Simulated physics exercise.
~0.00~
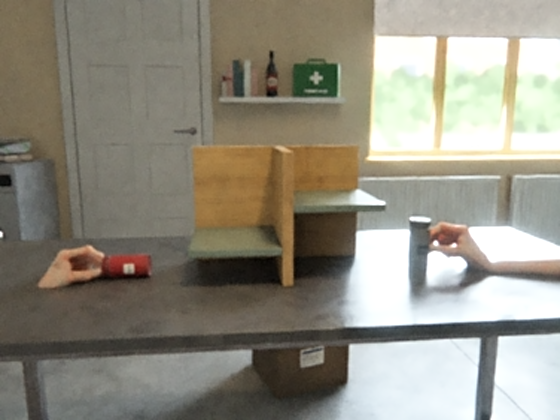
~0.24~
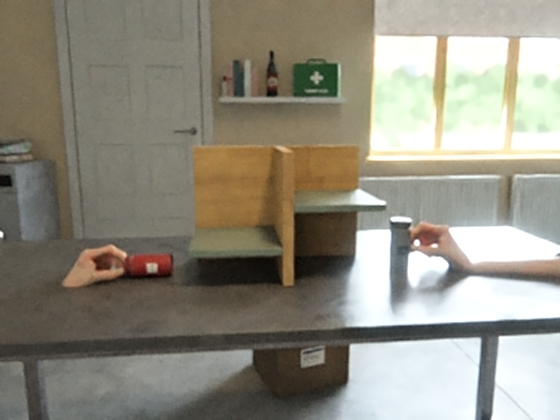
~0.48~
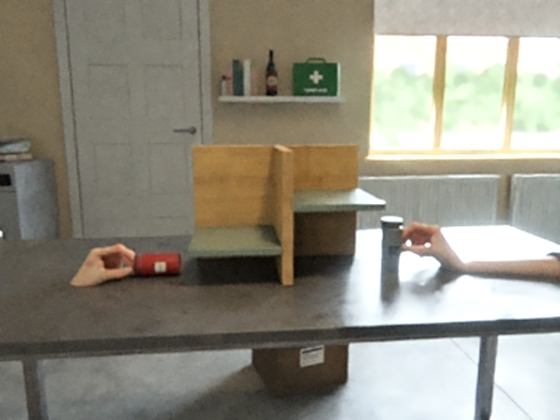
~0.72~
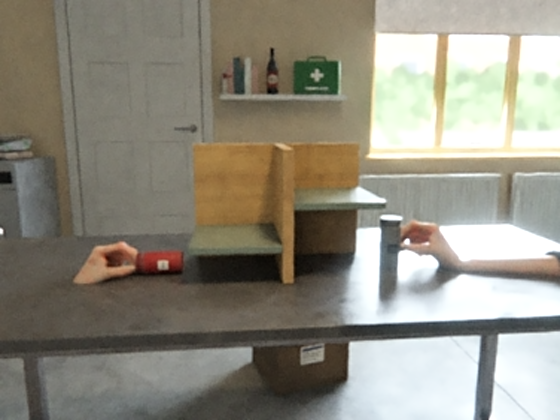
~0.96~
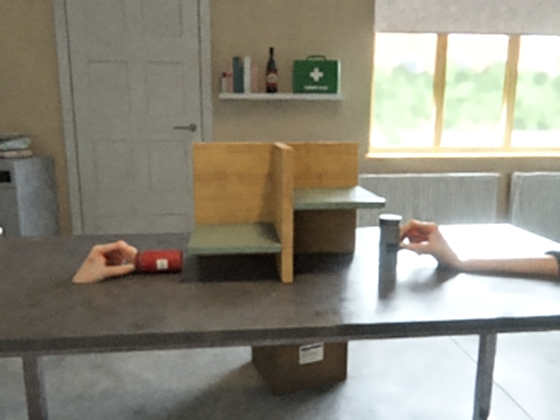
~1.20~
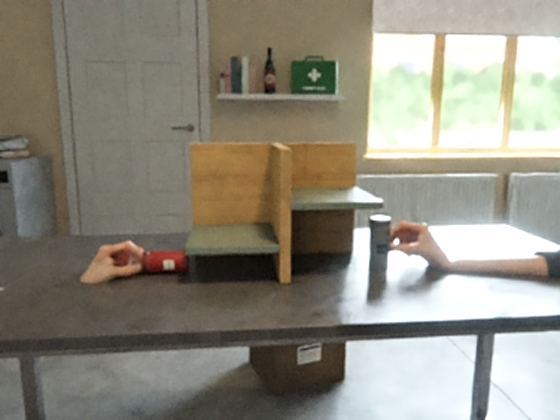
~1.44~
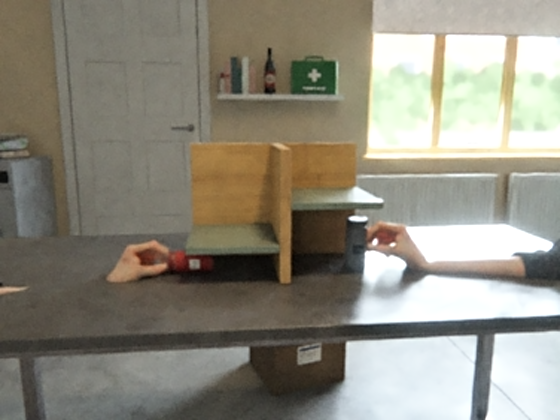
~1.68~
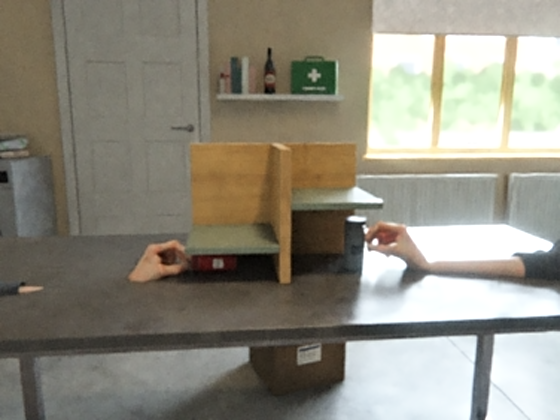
Two hands sliding a red shaker on its side and an upright grey shaker inward until both fit under a stand's shelves.
